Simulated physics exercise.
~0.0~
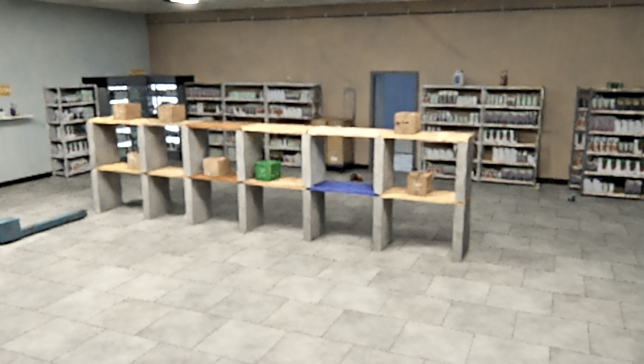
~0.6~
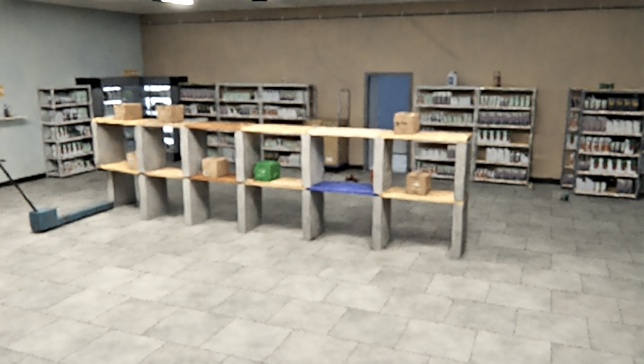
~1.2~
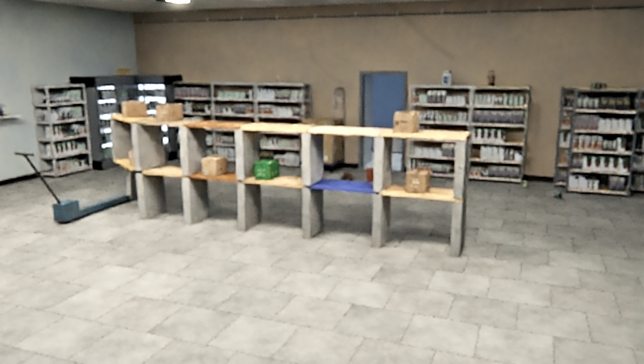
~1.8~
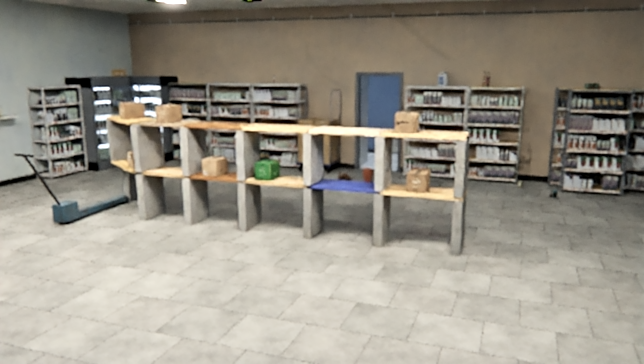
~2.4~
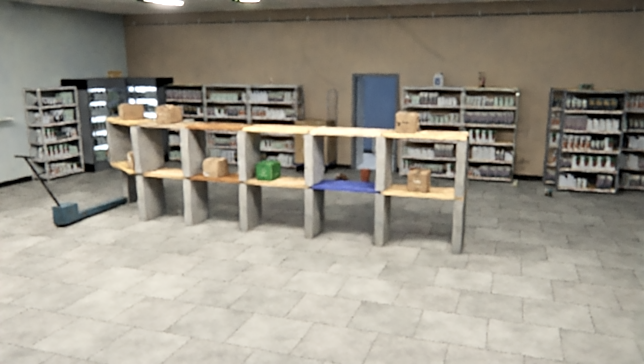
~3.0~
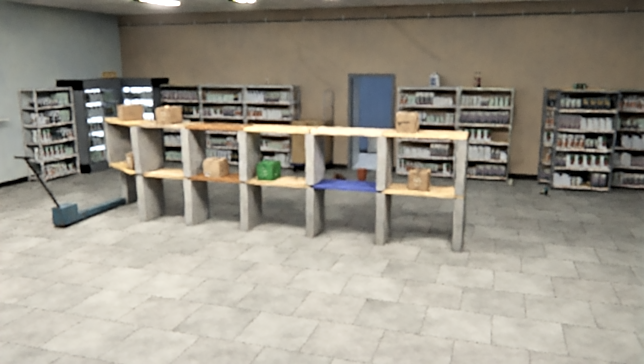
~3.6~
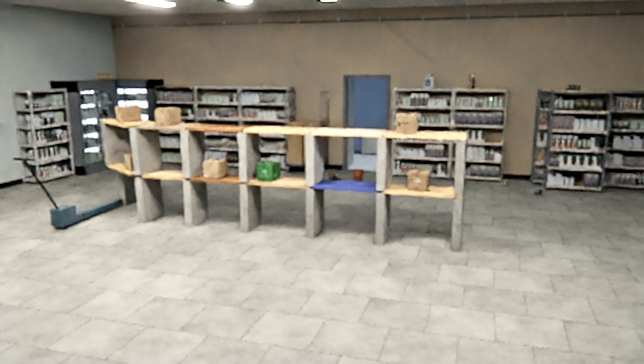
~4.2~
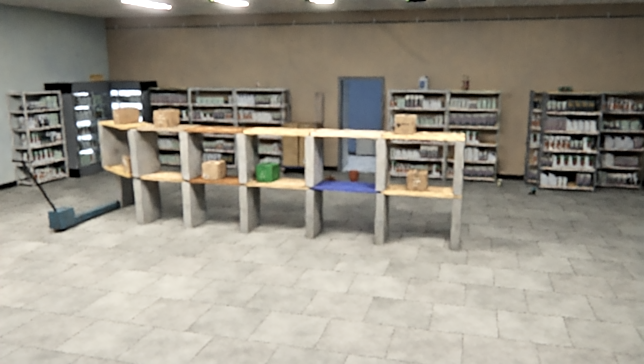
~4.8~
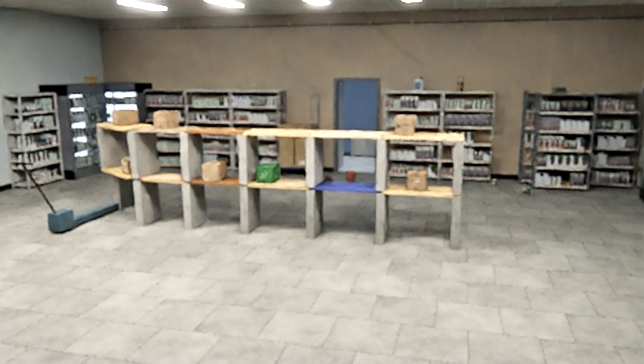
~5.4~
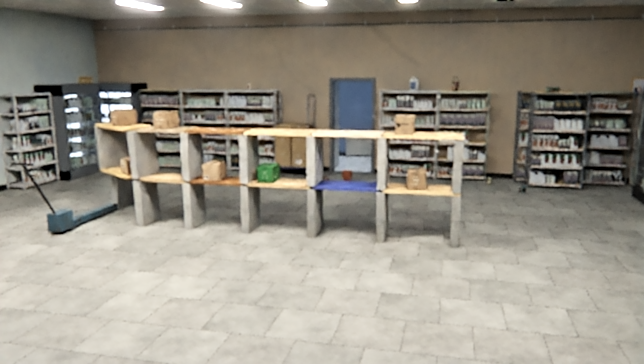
We see a low jack slide in from the left against the foot of an upright in a two-tier shelf of boards and blocks, nudging the left end rightward before stopping, while the shelf stays standing with its blue board and green carton in place.
